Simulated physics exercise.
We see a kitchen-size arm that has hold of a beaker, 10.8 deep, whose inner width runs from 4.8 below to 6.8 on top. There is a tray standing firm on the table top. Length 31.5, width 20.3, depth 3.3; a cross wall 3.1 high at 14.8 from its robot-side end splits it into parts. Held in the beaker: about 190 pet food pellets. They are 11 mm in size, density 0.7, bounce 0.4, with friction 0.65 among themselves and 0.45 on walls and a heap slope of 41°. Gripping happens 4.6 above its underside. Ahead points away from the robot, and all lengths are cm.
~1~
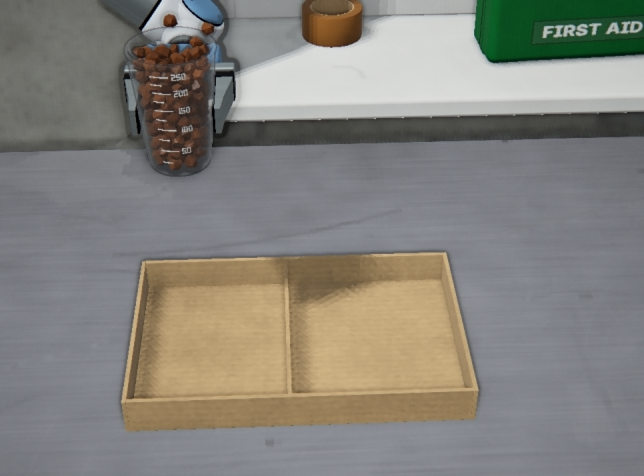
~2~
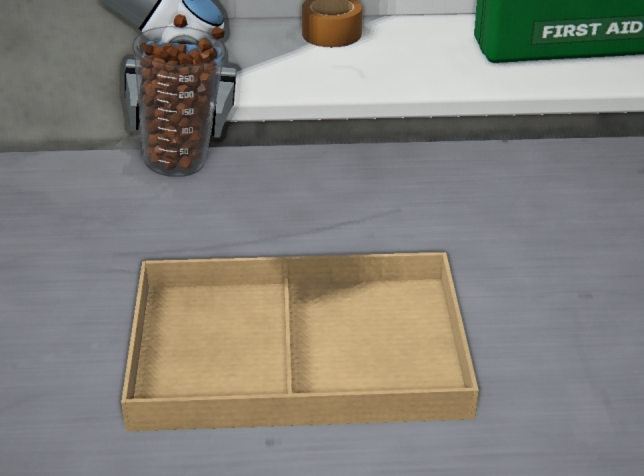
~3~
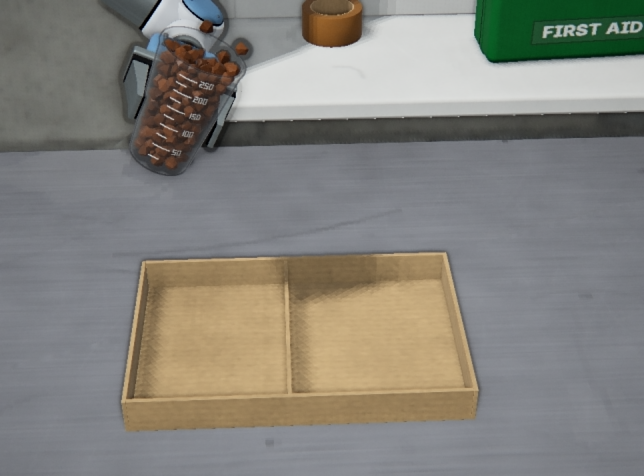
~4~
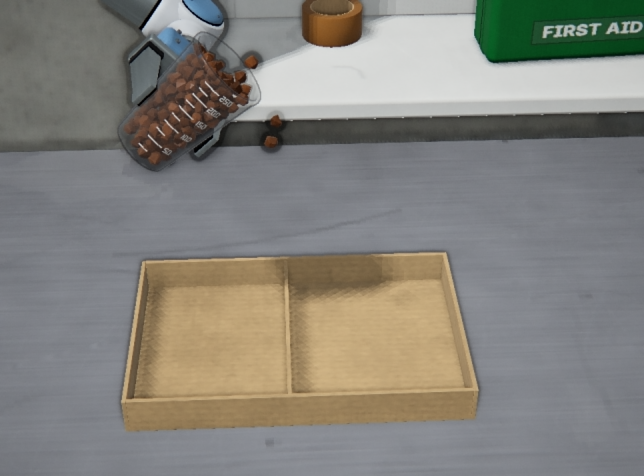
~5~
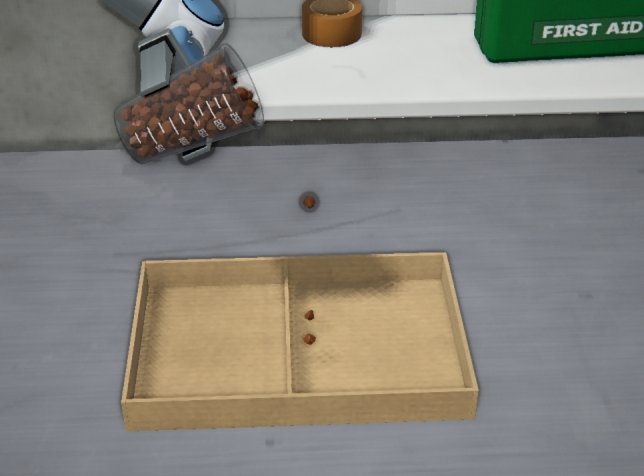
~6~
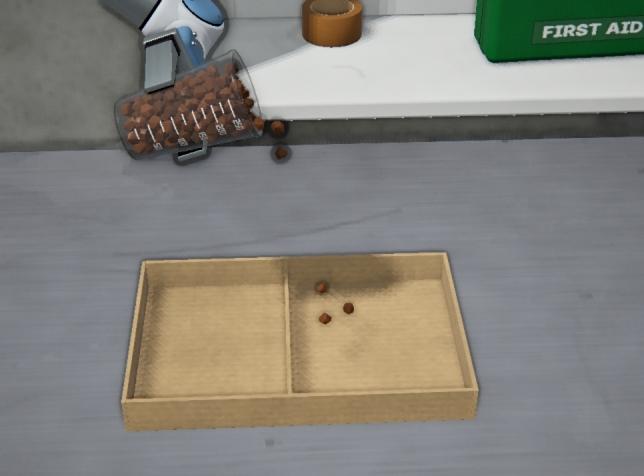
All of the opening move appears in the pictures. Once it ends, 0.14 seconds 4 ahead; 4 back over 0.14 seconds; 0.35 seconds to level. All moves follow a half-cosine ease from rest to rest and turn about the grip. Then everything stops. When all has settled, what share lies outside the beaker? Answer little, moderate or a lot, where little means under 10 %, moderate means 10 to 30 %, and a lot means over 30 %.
Moderate.
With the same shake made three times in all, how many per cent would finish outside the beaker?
Estimate for that case: 35 %.
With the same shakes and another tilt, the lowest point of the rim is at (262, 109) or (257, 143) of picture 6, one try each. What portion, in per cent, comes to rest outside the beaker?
Close to 10 percent for the first and close to 45 percent for the second.
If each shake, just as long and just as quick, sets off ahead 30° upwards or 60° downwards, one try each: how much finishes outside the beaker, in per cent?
About 30 and 5 per cent.
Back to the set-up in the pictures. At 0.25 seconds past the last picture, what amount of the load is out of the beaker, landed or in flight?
Share gone: Around 15 %.
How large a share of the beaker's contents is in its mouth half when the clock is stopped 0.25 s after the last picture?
That share comes to roughly 55 percent.
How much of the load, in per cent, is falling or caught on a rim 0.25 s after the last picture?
Roughly 13 per cent.
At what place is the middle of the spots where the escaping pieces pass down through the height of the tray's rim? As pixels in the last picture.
They come through centred close to (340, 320).
Then, 0.25 s after the last picture, tilted 72° forward, highest piece 29 above the table; 161 in the beaker, 5 in the far-side part, 25 in flight or on a rim.
Then, 0.50 s after the last picture, tilted 21° forward, highest piece 32 above the table; 150 in the beaker, 32 in the far-side part, 4 in the robot-side part, 5 in flight or on a rim.
Then, 0.83 s after the last picture, level, highest piece 33 above the table; 150 in the beaker, 36 in the far-side part, 4 in the robot-side part, 1 on the table or floor.
Then, 1.88 s after the last picture, level, highest piece 33 above the table; 150 in the beaker, 36 in the far-side part, 4 in the robot-side part, 1 on the table or floor.
Final count, 150 in the beaker, 36 in the far-side part, 4 in the robot-side part, 1 on the table or floor. That is 21 % outside the beaker.
